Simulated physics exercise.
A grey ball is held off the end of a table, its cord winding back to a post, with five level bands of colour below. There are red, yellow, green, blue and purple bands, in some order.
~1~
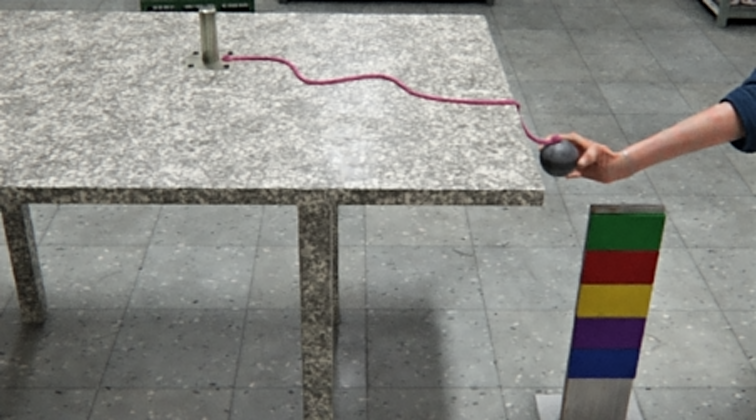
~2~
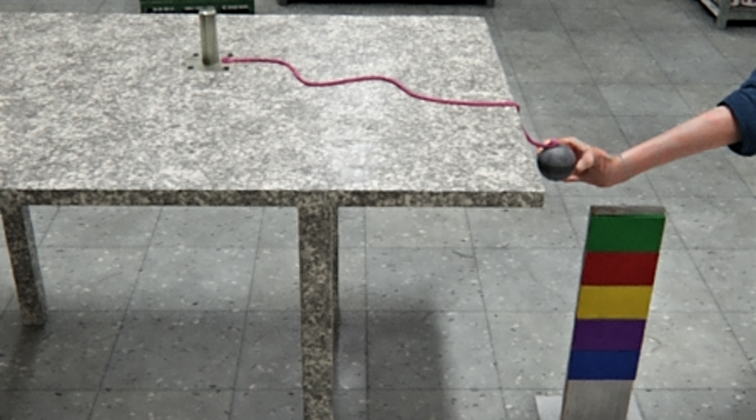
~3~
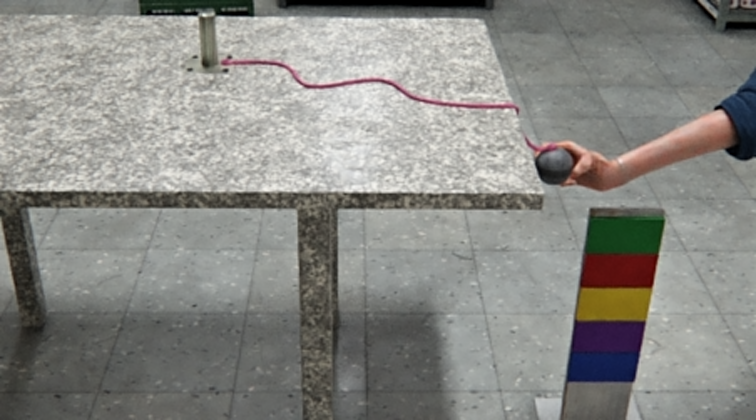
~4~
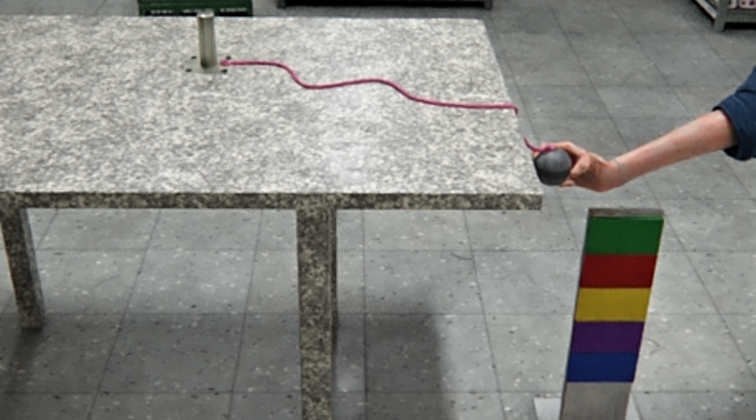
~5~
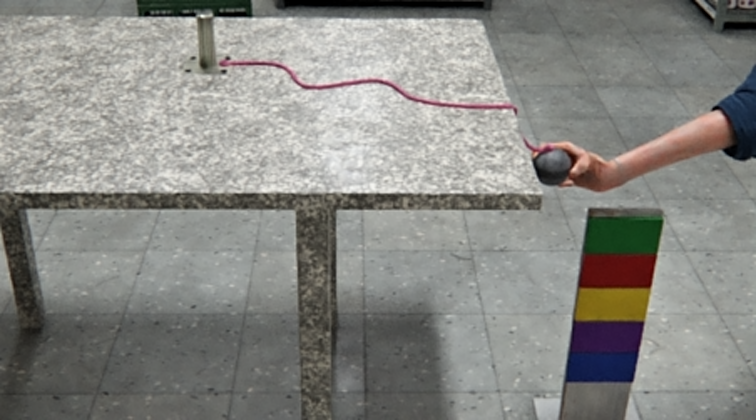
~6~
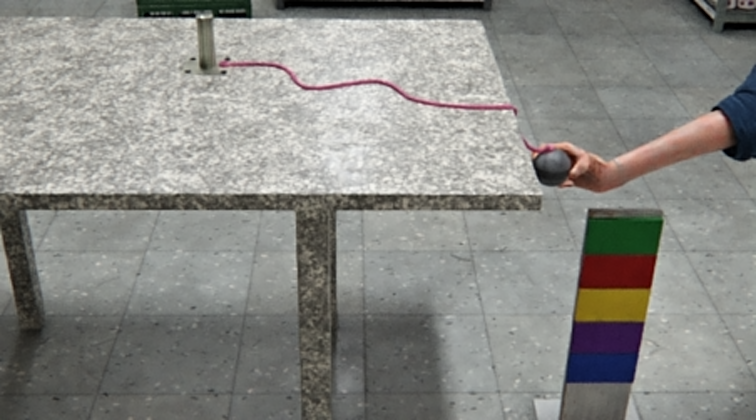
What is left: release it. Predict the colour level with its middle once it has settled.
I would say green.
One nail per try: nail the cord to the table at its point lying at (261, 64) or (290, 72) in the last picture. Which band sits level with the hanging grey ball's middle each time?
Each in turn comes out as green, green.
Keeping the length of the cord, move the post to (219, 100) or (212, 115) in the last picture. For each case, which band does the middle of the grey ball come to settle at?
Red; red.
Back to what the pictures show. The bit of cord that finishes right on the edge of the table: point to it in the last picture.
Around (456, 106).
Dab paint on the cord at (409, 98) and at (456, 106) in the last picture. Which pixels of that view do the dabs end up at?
End points: Roughly (462, 94); roughly (509, 104).
A little later, ball near (494, 235); level with green.
Next, ball near (513, 233); level with green.
When it is over, ball near (499, 233); level with green. Its middle rests at the green band.
